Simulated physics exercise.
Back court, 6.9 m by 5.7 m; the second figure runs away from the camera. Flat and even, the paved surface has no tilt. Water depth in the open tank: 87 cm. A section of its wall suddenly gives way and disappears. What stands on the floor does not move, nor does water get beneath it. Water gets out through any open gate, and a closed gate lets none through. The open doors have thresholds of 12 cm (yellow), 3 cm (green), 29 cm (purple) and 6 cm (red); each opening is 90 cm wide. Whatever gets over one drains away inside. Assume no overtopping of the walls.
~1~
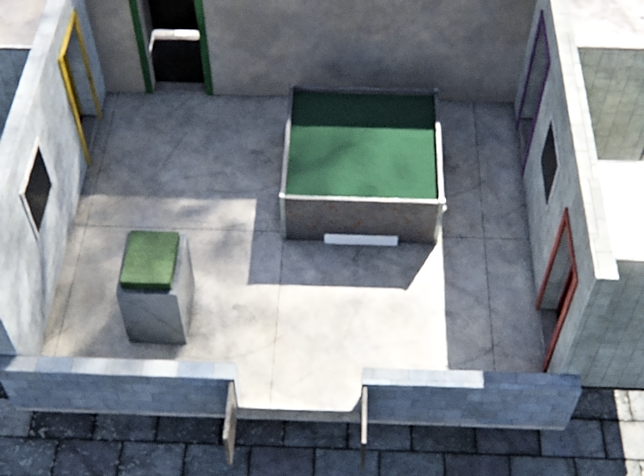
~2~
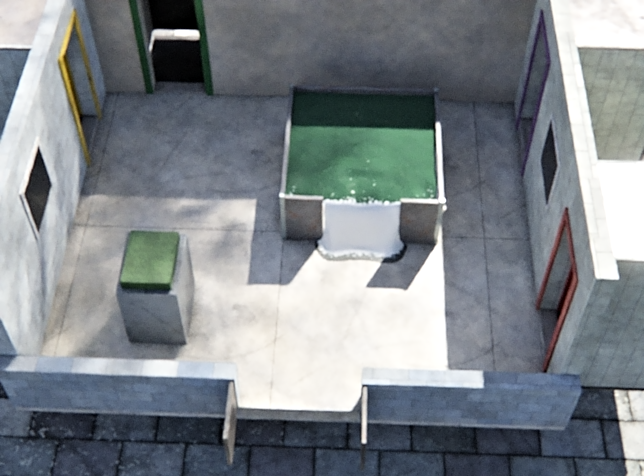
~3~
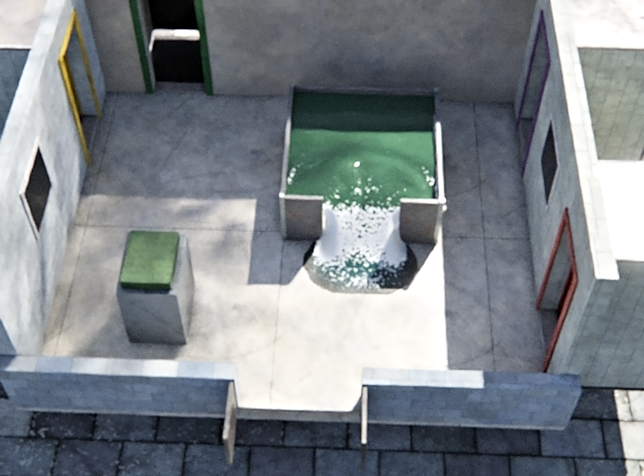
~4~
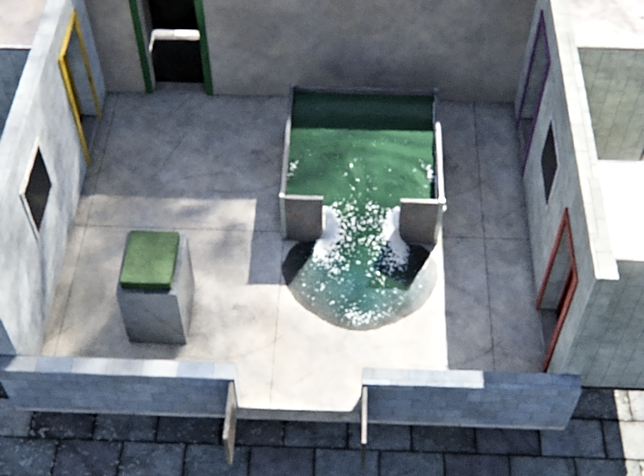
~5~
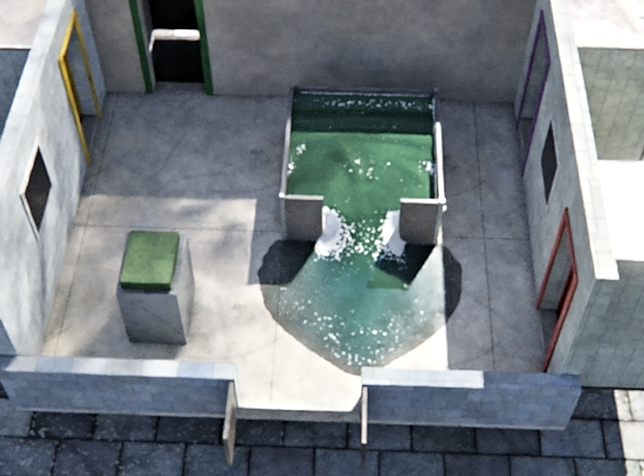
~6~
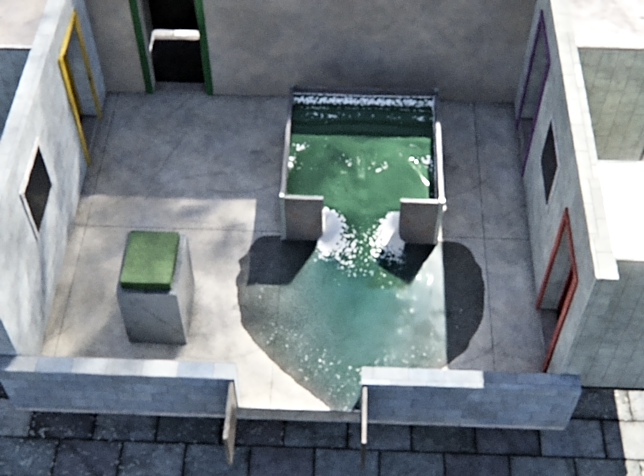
Green water bursting through a gap in the front wall of an open tank, spreading across a paved court past a green-topped block.
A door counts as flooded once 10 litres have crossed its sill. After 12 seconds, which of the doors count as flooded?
Yellow door: Not flooded; green door: Flooded; purple door: Not flooded; red door: Flooded.
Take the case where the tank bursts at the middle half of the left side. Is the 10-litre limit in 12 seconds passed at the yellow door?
Yellow: Exceeds.
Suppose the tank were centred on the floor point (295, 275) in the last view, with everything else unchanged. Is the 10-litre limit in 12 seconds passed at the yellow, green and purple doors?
Compared with that limit, yellow falls short, green falls short and purple falls short.
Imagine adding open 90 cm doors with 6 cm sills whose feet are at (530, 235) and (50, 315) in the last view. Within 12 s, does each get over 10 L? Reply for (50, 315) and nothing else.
At that door: Exceeding the limit.
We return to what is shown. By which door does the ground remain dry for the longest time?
The green one.
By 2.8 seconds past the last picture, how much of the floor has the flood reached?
Close to 55 in a hundred.
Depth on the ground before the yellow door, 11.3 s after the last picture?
Average: ~ 7.0 cm.
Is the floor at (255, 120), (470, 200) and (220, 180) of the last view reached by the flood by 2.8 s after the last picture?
Listed in sequence, the spots are bone dry, drenched and bone dry.
Then, 0.7 s after the last picture water covers 30 % of the floor and is deepest (52 cm) near (359, 245); yellow door not reached, green door not reached, purple door not reached, red door 7 cm at the sill, 0 L in.
Then, 1.5 s after the last picture water covers 35 % of the floor and is deepest (47 cm) near (532, 401); yellow door not reached, green door not reached, purple door not reached, red door 19 cm at the sill, 16 L in.
Then, 2.8 s after the last picture water covers 55 % of the floor and is deepest (32 cm) near (359, 245); yellow door not reached, green door not reached, purple door not reached, red door 18 cm at the sill, 102 L in.
Then, 6.3 s after the last picture water covers 90 % of the floor and is deepest (16 cm) near (383, 396); yellow door 2 cm at the sill, 0 L in, green door 4 cm at the sill, 0 L in, purple door 13 cm at the sill, 0 L in, red door 13 cm at the sill, 244 L in.
Then, 11.3 s after the last picture water covers 95 % of the floor and is deepest (10 cm) near (505, 259); yellow door 7 cm at the sill, 0 L in, green door 5 cm at the sill, 29 L in, purple door 9 cm at the sill, 0 L in, red door 7 cm at the sill, 291 L in.
